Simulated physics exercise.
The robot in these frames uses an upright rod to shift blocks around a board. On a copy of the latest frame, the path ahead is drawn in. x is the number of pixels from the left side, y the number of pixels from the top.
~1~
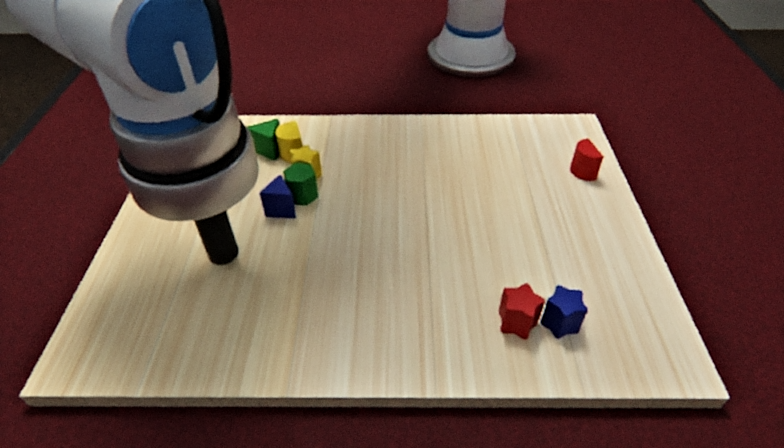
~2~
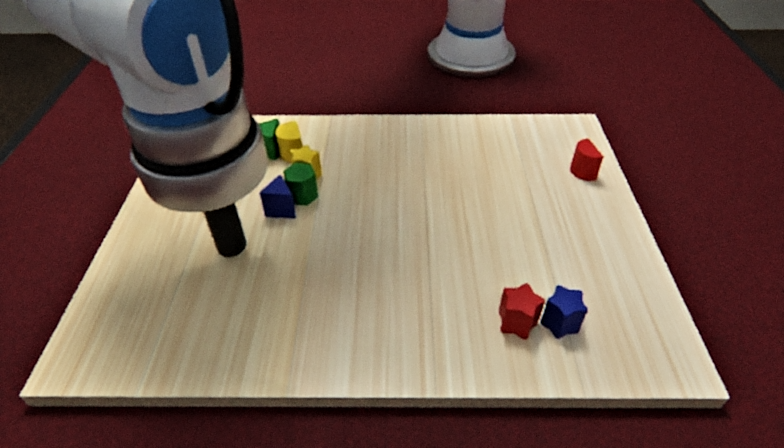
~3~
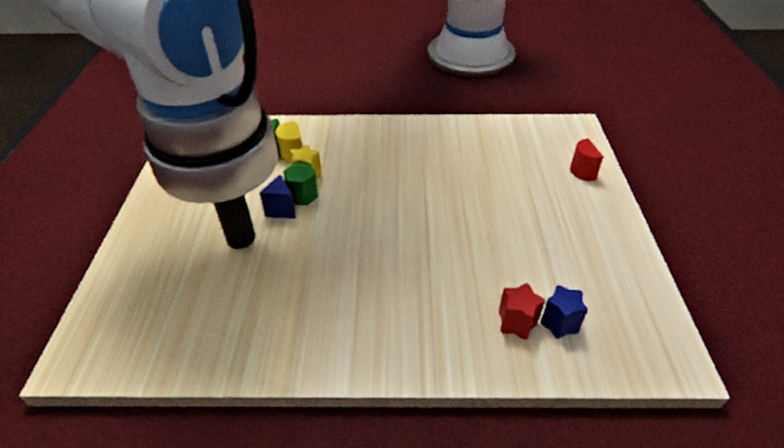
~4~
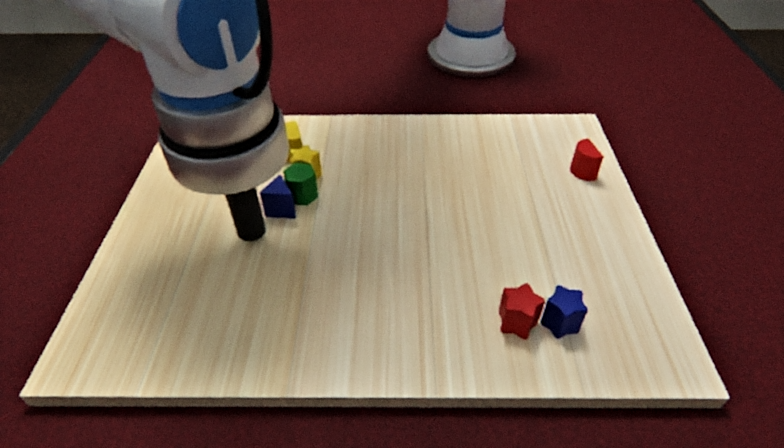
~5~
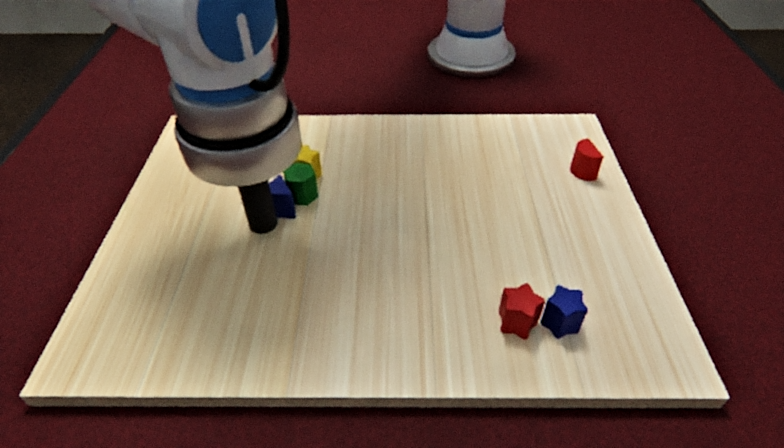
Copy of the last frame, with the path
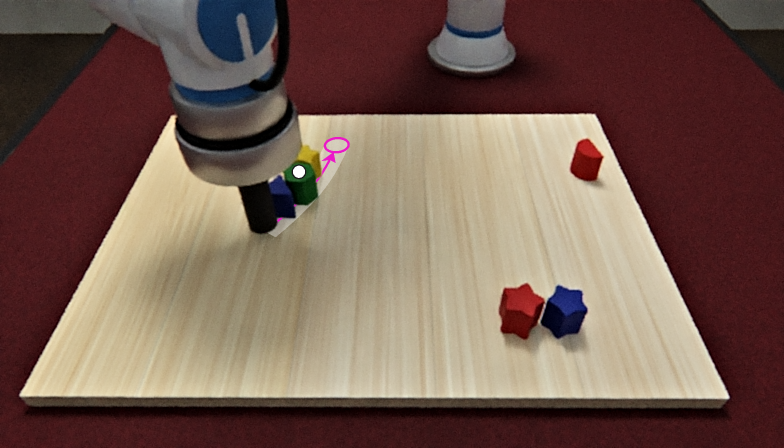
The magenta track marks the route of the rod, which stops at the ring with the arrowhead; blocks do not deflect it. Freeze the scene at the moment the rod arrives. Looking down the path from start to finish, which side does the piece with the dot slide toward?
The right-hand side.
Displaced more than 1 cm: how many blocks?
I'd put the number at three or more.
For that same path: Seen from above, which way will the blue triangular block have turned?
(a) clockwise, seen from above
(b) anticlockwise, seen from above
The one that fits is b, anticlockwise, seen from above.
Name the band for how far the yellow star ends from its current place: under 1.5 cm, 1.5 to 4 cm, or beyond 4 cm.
The displacement of the yellow star is above 4 cm.
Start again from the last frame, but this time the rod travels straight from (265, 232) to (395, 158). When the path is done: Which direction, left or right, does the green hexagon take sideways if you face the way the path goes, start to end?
Its sideways move is to the left.
The drawn path runs from (265, 232) over (299, 201) and (323, 172) to (337, 145); the dot is on the green hexagon.
What follows on the original path. One third of the way, rod at (298, 193); blue triangular block at (285, 163), turned 15° anticlockwise; green hexagon at (315, 161), turned 50° clockwise; yellow star at (309, 146), turned 25° anticlockwise.
Two thirds of the way, rod at (322, 165); blue triangular block at (289, 156), turned 70° anticlockwise; green hexagon at (345, 139), turned 90° clockwise; yellow star at (313, 133), turned 75° anticlockwise.
At the end, rod at (336, 138); blue triangular block at (289, 156), turned 70° anticlockwise; yellow D-shaped block not moved; green hexagon at (356, 132), turned 150° clockwise; yellow star at (313, 119), turned 155° anticlockwise.
